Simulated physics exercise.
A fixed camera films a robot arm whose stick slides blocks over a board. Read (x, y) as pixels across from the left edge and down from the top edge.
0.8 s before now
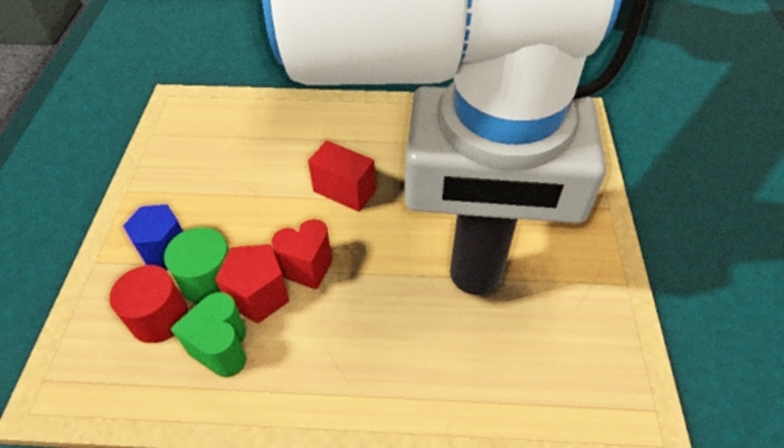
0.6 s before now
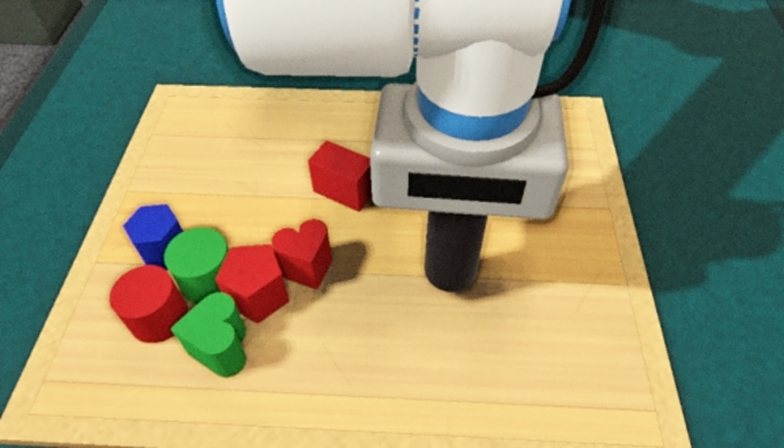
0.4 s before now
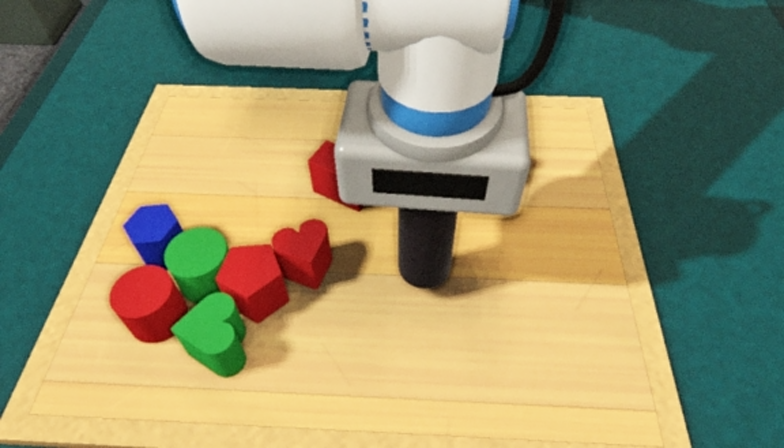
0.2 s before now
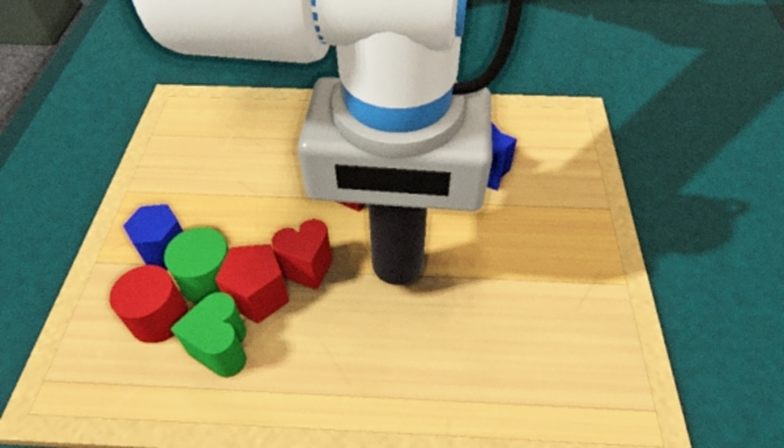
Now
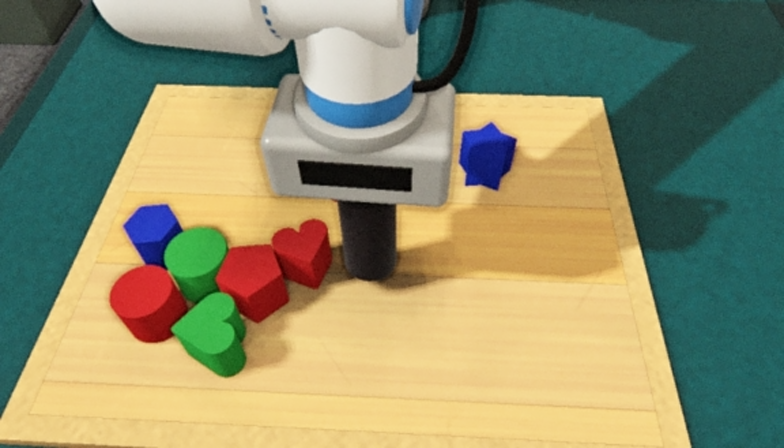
Robot arm with a dark cylindrical tip sliding left across a wooden board toward clustered coloured blocks, revealing a blue star-shaped block.
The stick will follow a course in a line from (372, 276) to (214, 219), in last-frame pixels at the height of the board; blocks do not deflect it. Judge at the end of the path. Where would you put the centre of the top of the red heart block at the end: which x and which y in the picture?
It will likely be found at (161, 214).
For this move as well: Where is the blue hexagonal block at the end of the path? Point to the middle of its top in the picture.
Most likely (114, 229).
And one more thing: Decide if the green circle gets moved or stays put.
It shifts.
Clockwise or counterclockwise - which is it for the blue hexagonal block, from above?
Short answer: Clockwise.
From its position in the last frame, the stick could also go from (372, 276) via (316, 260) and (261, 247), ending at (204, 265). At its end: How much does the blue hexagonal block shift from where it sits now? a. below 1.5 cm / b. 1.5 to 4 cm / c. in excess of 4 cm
(b)
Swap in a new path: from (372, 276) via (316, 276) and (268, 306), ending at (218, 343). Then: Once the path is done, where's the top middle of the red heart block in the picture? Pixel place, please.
Put as a pixel place, it's (263, 225).
What follows on the original path. One third of the way, stick (313, 241); green circle (178, 255); red pentagonal block (238, 268), turned 40° anticlockwise; red heart block (264, 226), turned 20° anticlockwise.
Two thirds of the way, stick (259, 222); blue hexagonal block (144, 222), turned 15° clockwise; green circle (170, 255); red pentagonal block (238, 268), turned 40° anticlockwise; red heart block (207, 213), turned 40° anticlockwise.
At the end, stick (208, 204); blue hexagonal block (114, 229), turned 40° clockwise; green circle (170, 256); red pentagonal block (238, 268), turned 40° anticlockwise; red heart block (161, 214), turned 75° anticlockwise.
